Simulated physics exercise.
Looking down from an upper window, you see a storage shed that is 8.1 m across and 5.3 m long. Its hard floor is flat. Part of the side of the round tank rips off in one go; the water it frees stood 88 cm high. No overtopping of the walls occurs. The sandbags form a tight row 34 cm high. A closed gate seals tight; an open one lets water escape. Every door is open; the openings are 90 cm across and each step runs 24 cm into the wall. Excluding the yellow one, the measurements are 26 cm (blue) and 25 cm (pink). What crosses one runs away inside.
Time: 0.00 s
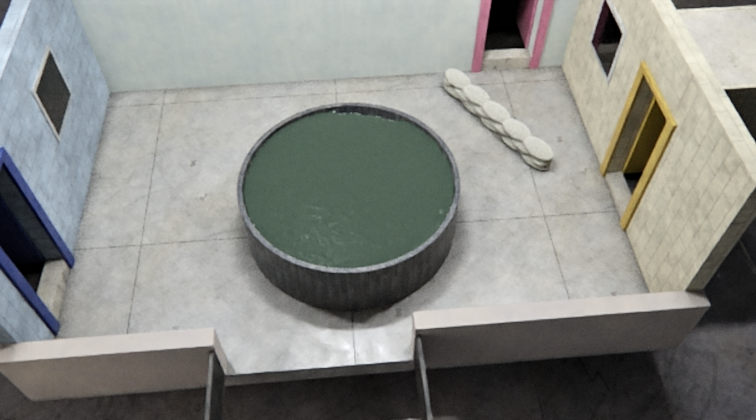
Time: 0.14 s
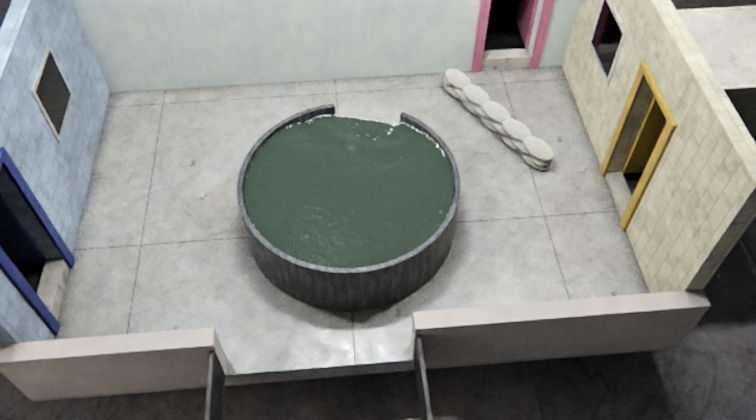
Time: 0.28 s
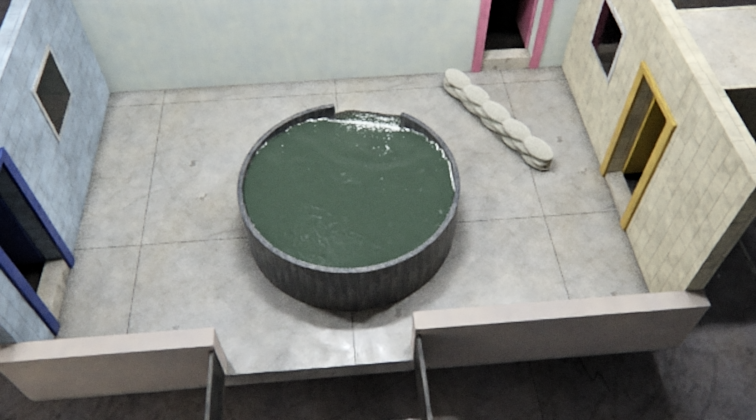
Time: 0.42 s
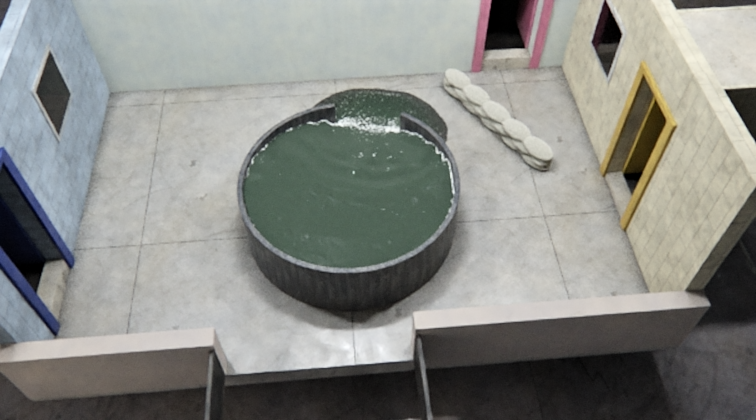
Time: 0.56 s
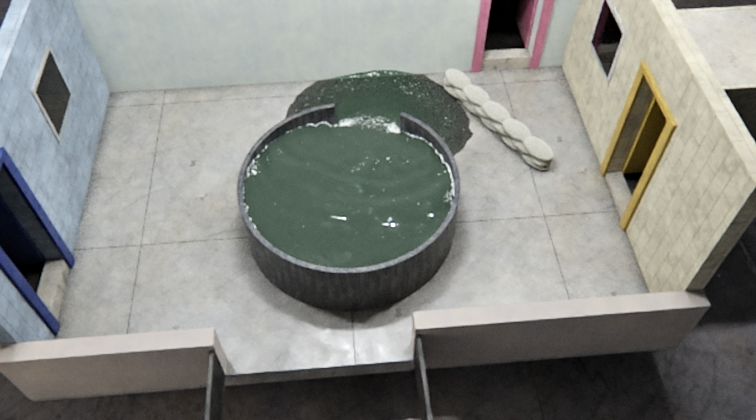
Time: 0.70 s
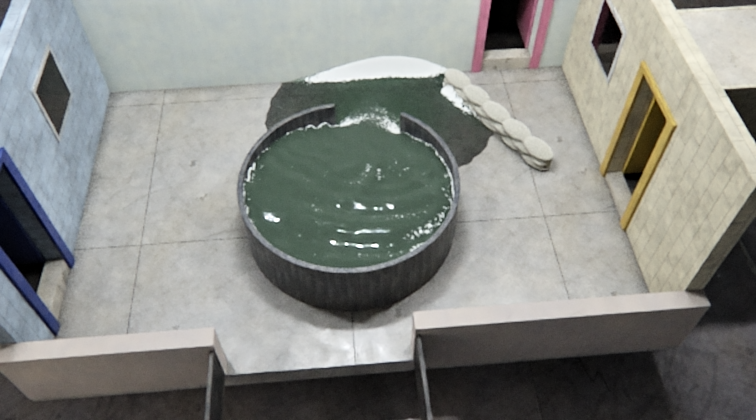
A large round grey tank of dark green water stands on the pale floor of a walled shed, seen from high above. A blue doorway is on the left, a pink one at the back, a yellow one on the right, and a pale braided barrier lies behind the tank. The far side opens and water pours out, spreading to the back wall and barrier as ripples cross the tank.
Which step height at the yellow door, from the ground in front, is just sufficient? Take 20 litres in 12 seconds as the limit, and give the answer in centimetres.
Just about 13 cm.
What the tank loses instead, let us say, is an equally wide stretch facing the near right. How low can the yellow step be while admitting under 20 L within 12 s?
Then it needs around 24 cm.
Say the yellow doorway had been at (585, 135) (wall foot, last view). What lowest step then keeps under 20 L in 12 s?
It needs roughly 11.0 cm.
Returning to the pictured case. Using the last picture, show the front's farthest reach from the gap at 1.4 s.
Pixel close to (554, 68).
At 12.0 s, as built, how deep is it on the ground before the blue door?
Roughly 13.0 cm deep.
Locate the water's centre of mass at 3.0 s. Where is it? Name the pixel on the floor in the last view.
The water is centred around (364, 176) in the last picture's pixels.
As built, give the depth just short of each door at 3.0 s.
Door depths (cm): Blue = 0, pink = 8, yellow = 6.
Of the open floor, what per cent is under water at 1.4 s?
The wet part is about 20 per cent.
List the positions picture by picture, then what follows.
The first picture shows still water, 88 cm deep, in the round tank at (349, 183); the yellow door at (633, 155) is dry.
In the second picture, the gap is on the far side, the front 0.3 m out at a hidden place; the back of the round tank holds 88 cm.
In the third picture, water pours out on the far side and has run 0.8 m, to a hidden place; about 12 cm deep outside, 88 cm at the back.
In the fourth picture, the front is at (406, 96), 1.4 m from the gap on the far side; 2.6 m2 of floor is wet, 88 cm left at the back.
In the fifth picture, the front is at (412, 75), 2.0 m from the gap on the far side; 4.6 m2 of floor is wet, 88 cm left at the back.
In the sixth picture, the front is at (452, 72), 2.3 m from the gap on the far side; 5.6 m2 of floor is wet, 88 cm left at the back; the yellow door at (633, 155), 3.9 m from the gap, is still 2.3 m from the nearest water.
After 1.4 s water covers 20 % of the floor, deepest (57 cm) near (437, 82); it has not reached the yellow door.
After 3.0 s water covers 60 % of the floor, deepest (44 cm) near (386, 78); 6 cm at the yellow door, 0 litres in over its 11 cm step.
After 12.0 s water covers 95 % of the floor, deepest (16 cm) near (650, 323); 14 cm at the yellow door, 43 litres in over its 11 cm step.
At the yellow door as built, the water arrived by 2.4 s and peaked near 17 cm at 7.4 s.
Run again over the same 12 s with other heights there, 30 litres in over 12 cm, 4 litres over 16 cm. The limit of 20 litres is kept from about 13 cm up.
